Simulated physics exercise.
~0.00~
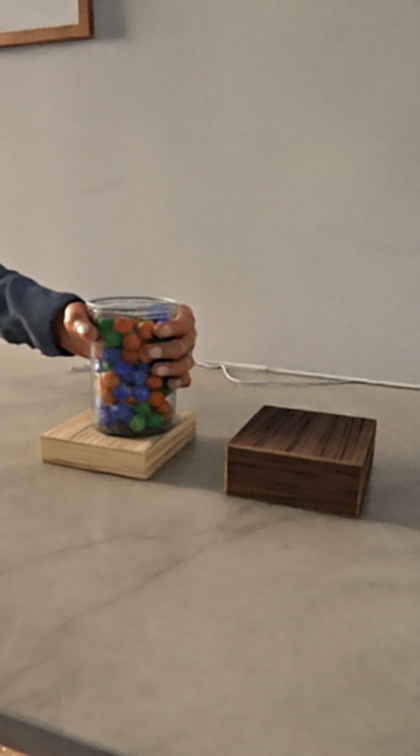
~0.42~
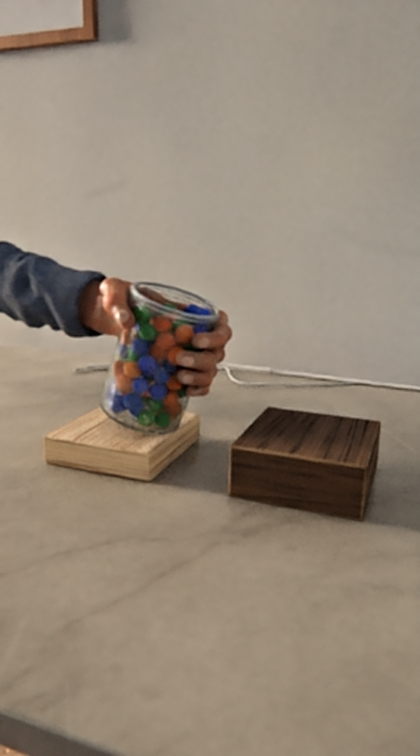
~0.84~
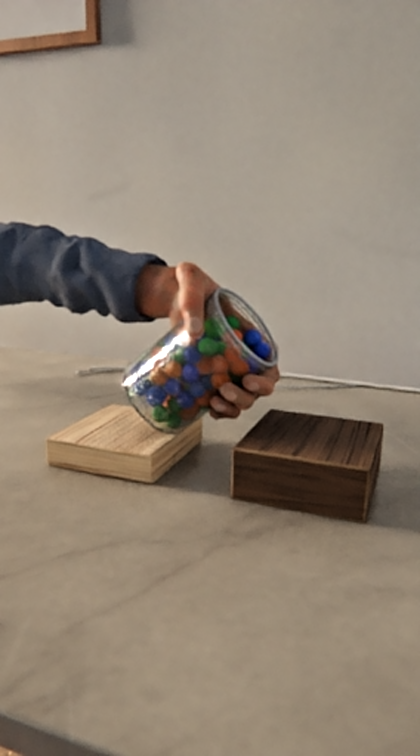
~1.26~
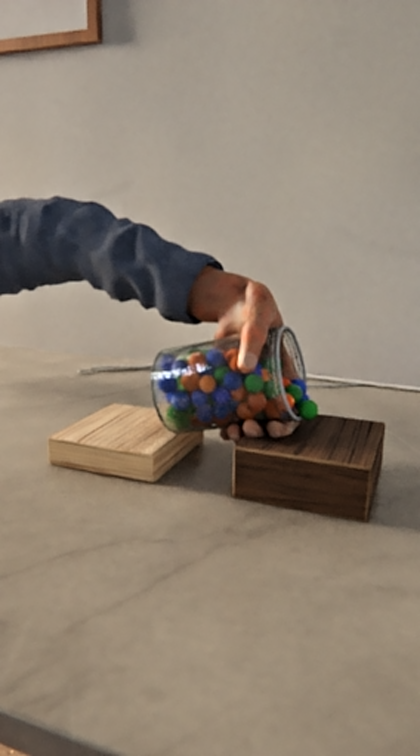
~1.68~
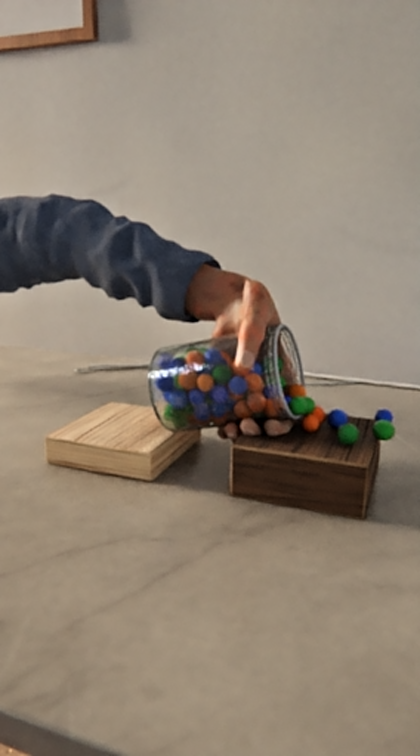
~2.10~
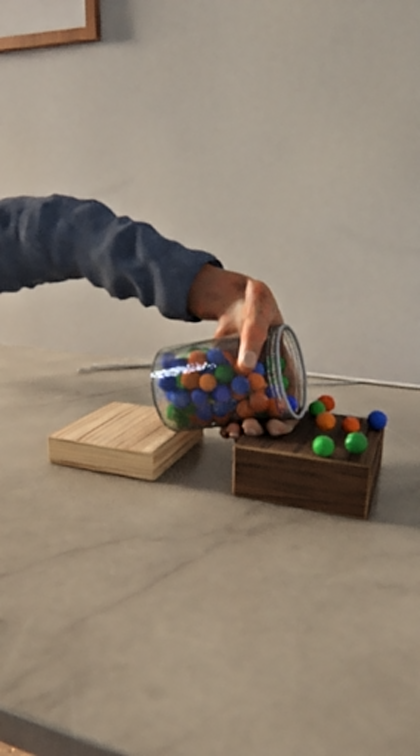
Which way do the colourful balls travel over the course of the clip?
They move to the right, carried in the jar toward the dark block, where some of them roll out of its mouth.
